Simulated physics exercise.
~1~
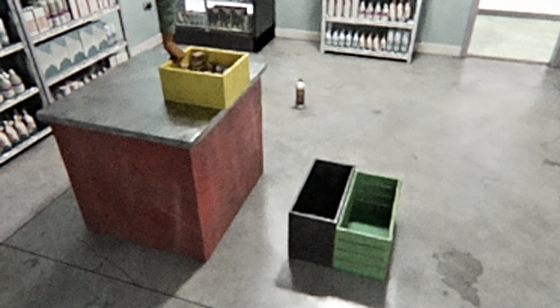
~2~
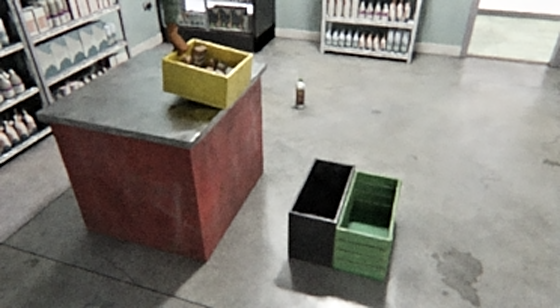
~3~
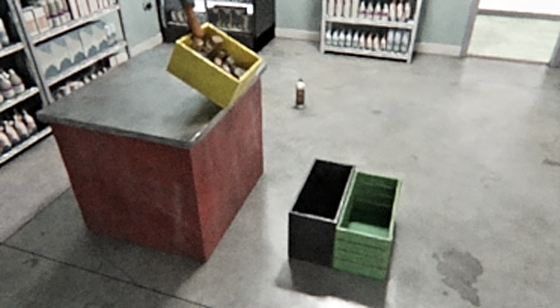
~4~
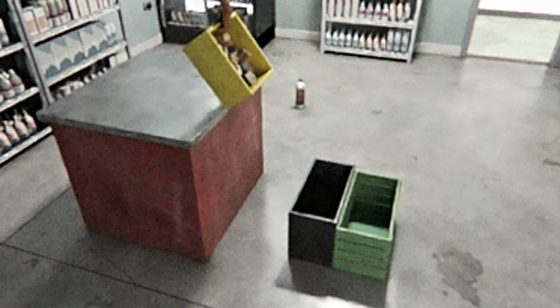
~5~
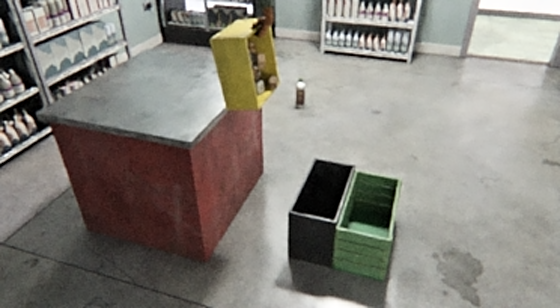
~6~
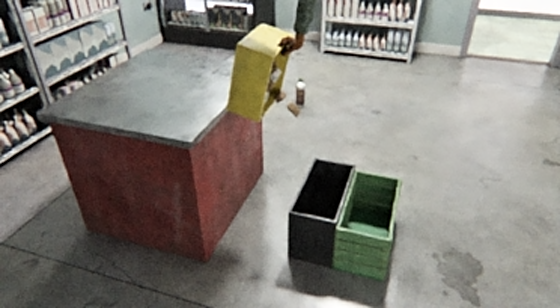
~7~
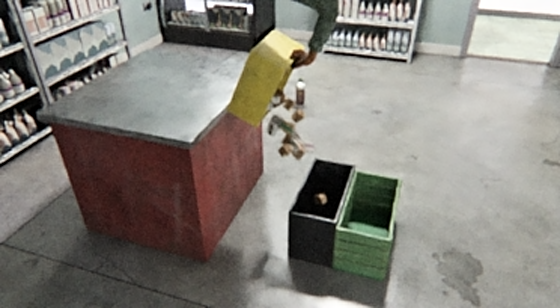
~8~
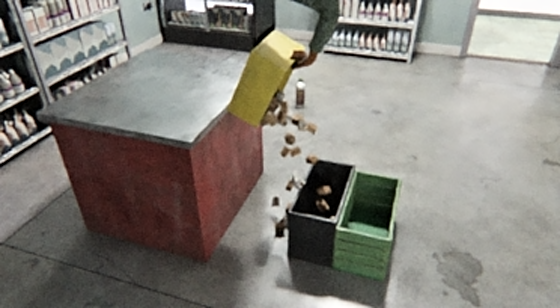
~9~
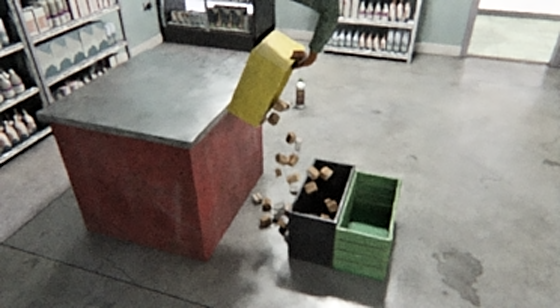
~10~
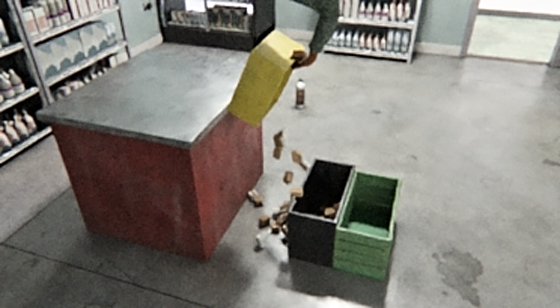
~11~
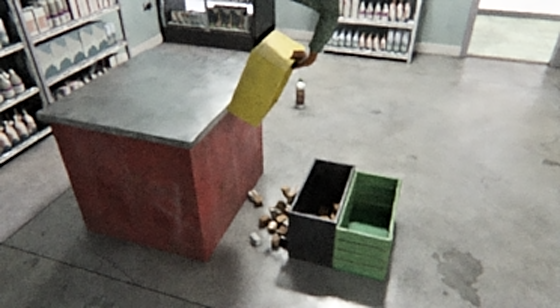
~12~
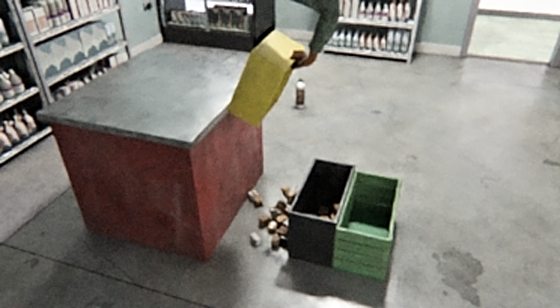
In this clip, a hand tips a yellow tote over the edge of a red bench, spilling small brownish pieces toward a black tub beside a green box. Some land in the black tub, but many end up piled on the floor beside it while the tote stays tilted.
